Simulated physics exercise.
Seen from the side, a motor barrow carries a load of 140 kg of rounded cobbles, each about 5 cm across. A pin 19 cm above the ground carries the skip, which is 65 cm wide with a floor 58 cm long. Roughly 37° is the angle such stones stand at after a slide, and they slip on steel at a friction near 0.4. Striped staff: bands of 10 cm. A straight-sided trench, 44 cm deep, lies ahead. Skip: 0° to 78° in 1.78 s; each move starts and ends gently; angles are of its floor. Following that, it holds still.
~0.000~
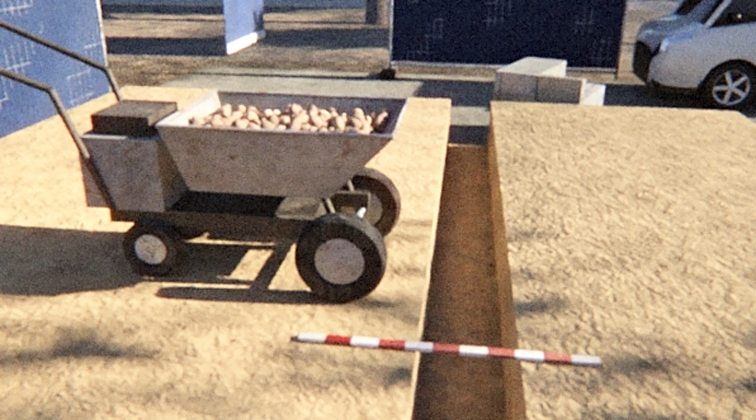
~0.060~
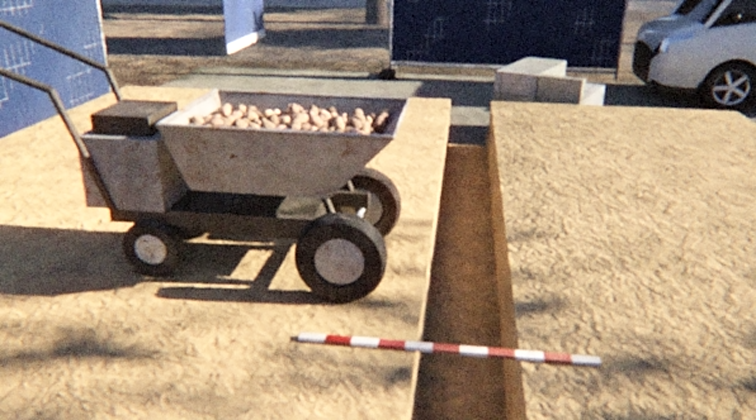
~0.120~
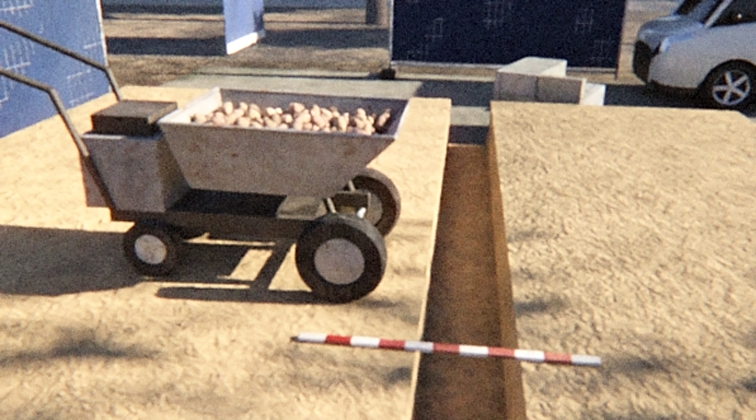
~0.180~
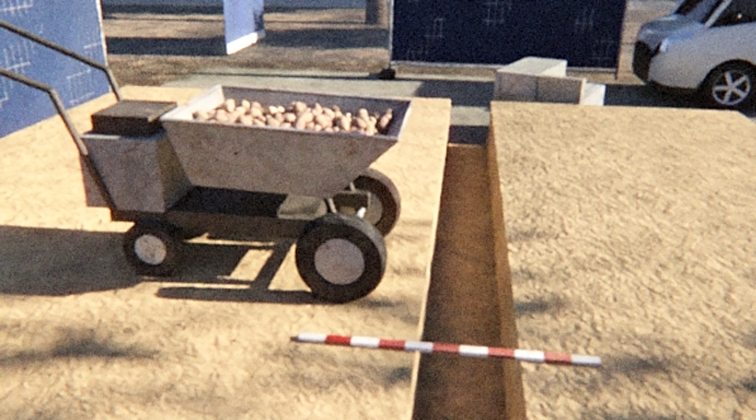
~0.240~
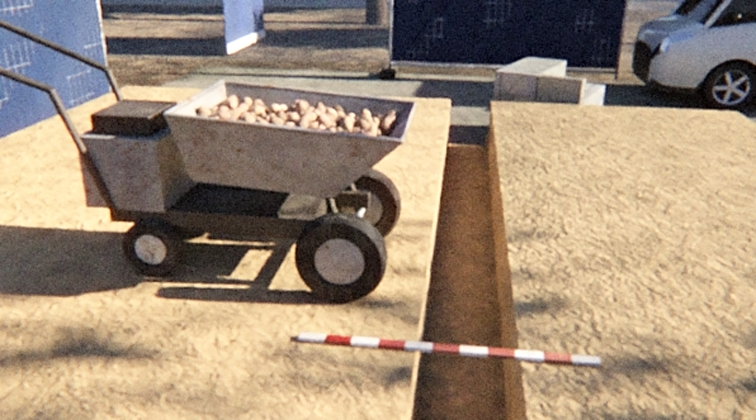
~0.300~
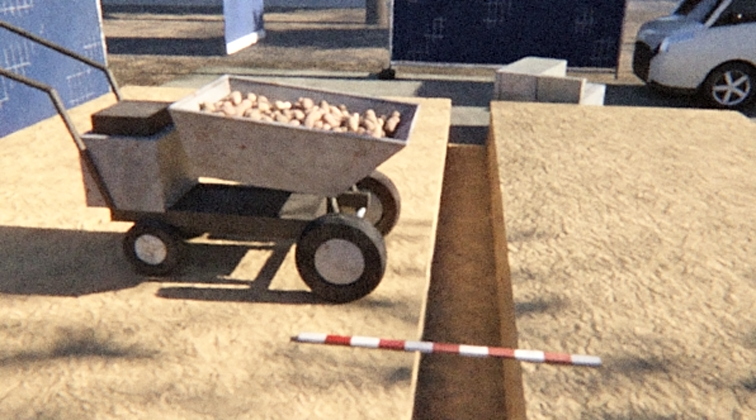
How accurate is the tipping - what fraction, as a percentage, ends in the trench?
Close to 53 in every hundred.
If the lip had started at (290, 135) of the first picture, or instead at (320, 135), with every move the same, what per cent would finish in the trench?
75 % and 100 %.
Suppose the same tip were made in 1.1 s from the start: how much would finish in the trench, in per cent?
Roughly 45 per cent.
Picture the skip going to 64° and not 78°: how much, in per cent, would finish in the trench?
I'd expect around 55 in a hundred.
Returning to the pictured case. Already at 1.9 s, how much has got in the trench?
I'd say near 35 per cent at that time.
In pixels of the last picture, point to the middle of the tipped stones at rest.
Somewhere near pixel (500, 337).
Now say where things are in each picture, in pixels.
In the first picture, lip at (393, 138), floor tilted 0°, highest stones at (300, 115).
In the second picture, the skip is at 0°, its lip at (394, 138); the top of the load is at (300, 115); the stones move at 0.1 m/s on average.
In the third picture, lip at (395, 139), floor tilted 1°, highest stones at (302, 115); the stones move at 0.1 m/s on average.
In the fourth picture, the skip is at 2°, its lip at (398, 140); the top of the load is at (287, 113); the stones move at 0.2 m/s on average.
In the fifth picture, the skip is at 4°, its lip at (402, 142); the top of the load is at (279, 110); the stones move at 0.3 m/s on average.
In the sixth picture, the skip is at 6°, its lip at (407, 145); the top of the load is at (253, 105); the stones move at 0.3 m/s on average.
After 1.3 s the floor is at 66°; 96 % in the skip, 4 % in the trench; the foremost stones are at (516, 274).
After 1.9 s the floor is at 78°; 20 % in the skip, 35 % in the trench, 45 % past the trench; the foremost stones are at (662, 290).
After 2.2 s the floor is at 78°; 2 % in the skip, 49 % in the trench, 48 % past the trench; the foremost stones are at (740, 302).
After 4.2 s the floor is at 78°; 0 % in the skip, 53 % in the trench, 47 % past the trench; the foremost stones are past the picture's edge.
